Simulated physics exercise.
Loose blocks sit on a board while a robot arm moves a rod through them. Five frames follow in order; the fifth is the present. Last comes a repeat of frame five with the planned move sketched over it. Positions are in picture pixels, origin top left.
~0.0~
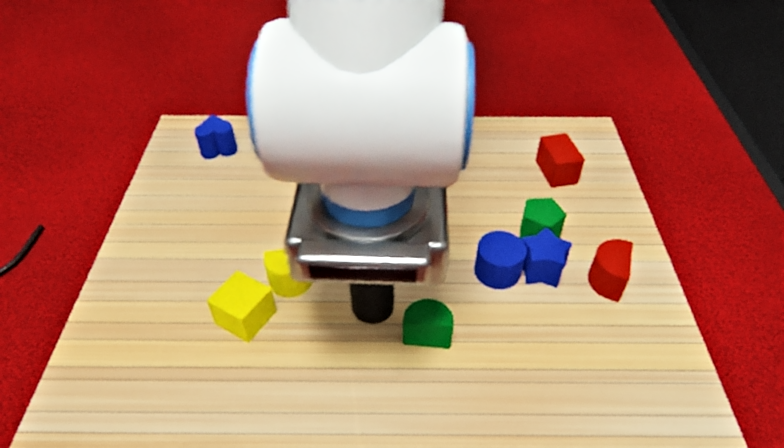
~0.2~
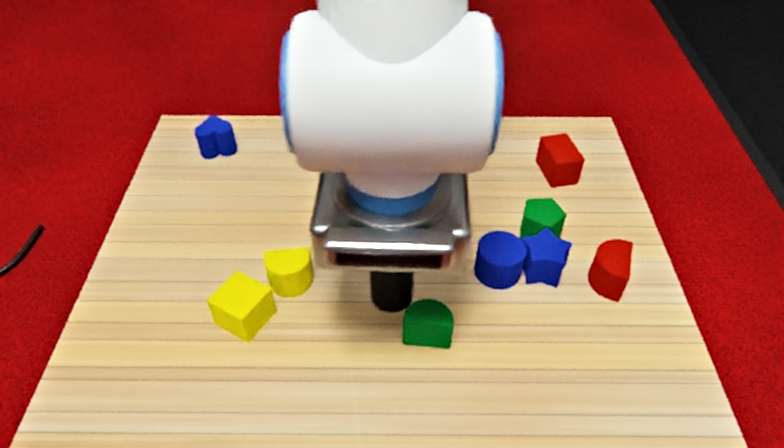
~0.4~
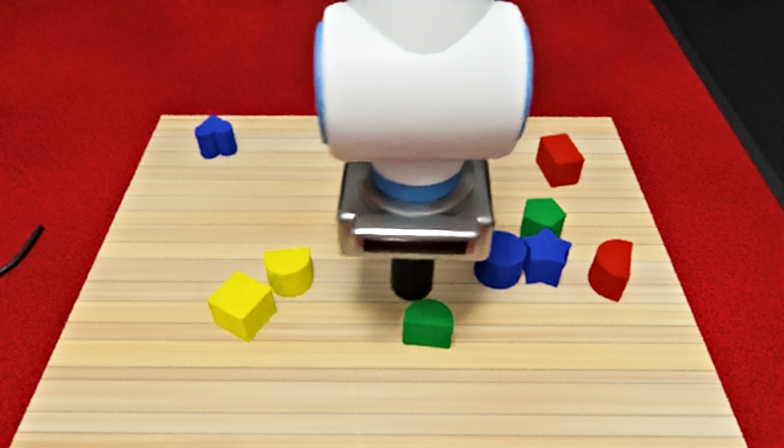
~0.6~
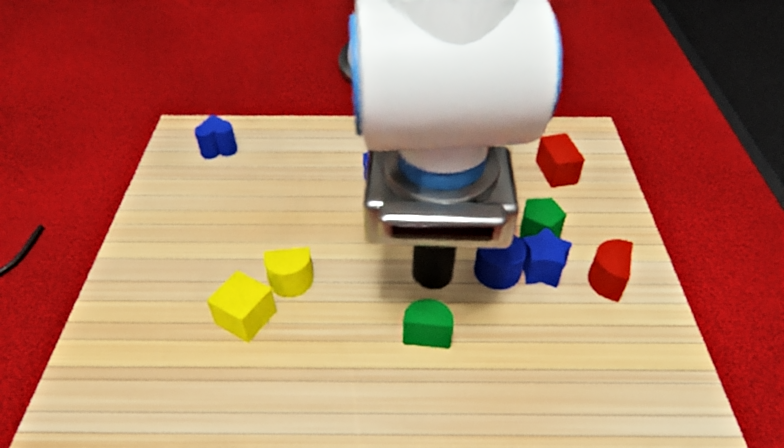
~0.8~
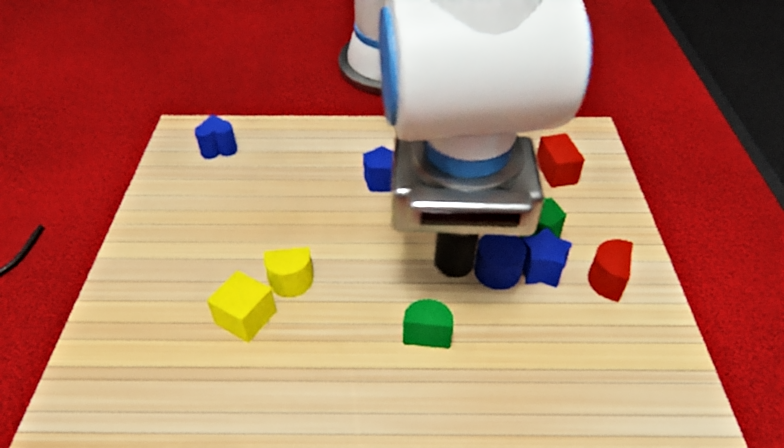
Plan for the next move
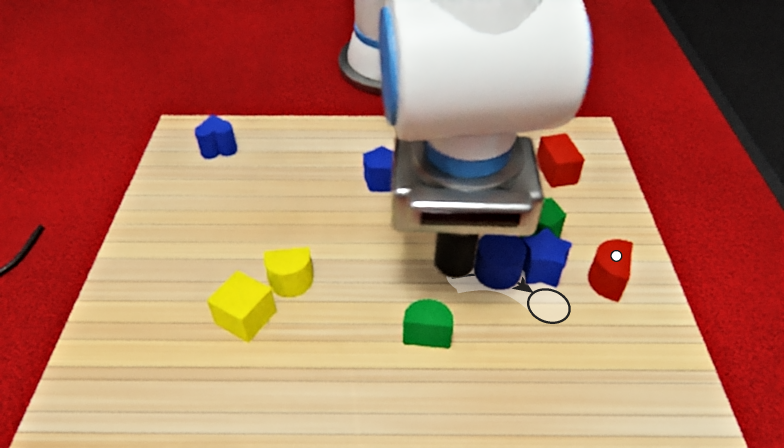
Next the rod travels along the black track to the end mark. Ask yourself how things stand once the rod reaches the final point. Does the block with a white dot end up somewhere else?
Yes.
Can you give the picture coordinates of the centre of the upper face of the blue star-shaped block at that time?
Around pixel (612, 234).
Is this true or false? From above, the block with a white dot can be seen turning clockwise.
It is true.
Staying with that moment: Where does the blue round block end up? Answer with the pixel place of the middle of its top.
Final place: (569, 247).
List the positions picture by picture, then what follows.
The first frame shows tip of the rod (373, 307), middles of tops, blue round block (502, 248), green five-sided block (544, 210), blue star-shaped block (547, 246), red half-round block (616, 256).
The second frame shows rod (392, 296), nothing pushed.
The third frame shows rod (412, 285), nothing pushed.
The fourth frame shows rod (433, 274), nothing pushed.
The fifth frame shows rod (454, 263), blue round block (502, 248), green five-sided block (544, 210), blue star-shaped block (547, 246), red half-round block (616, 256).
The line goes from (452, 278) through (487, 275) and (520, 284) to (549, 306); the dot is on the red half-round block.
One third of the way, rod (491, 260); blue round block (535, 243); blue star-shaped block (577, 243).
Two thirds of the way, rod (525, 270); blue round block (563, 244); blue star-shaped block (606, 236), turned 15° clockwise; red half-round block (642, 257), turned 25° clockwise.
At the end, rod (554, 291); blue round block (569, 247); green five-sided block unmoved; blue star-shaped block (612, 234), turned 20° clockwise; red half-round block (645, 256), turned 30° clockwise.
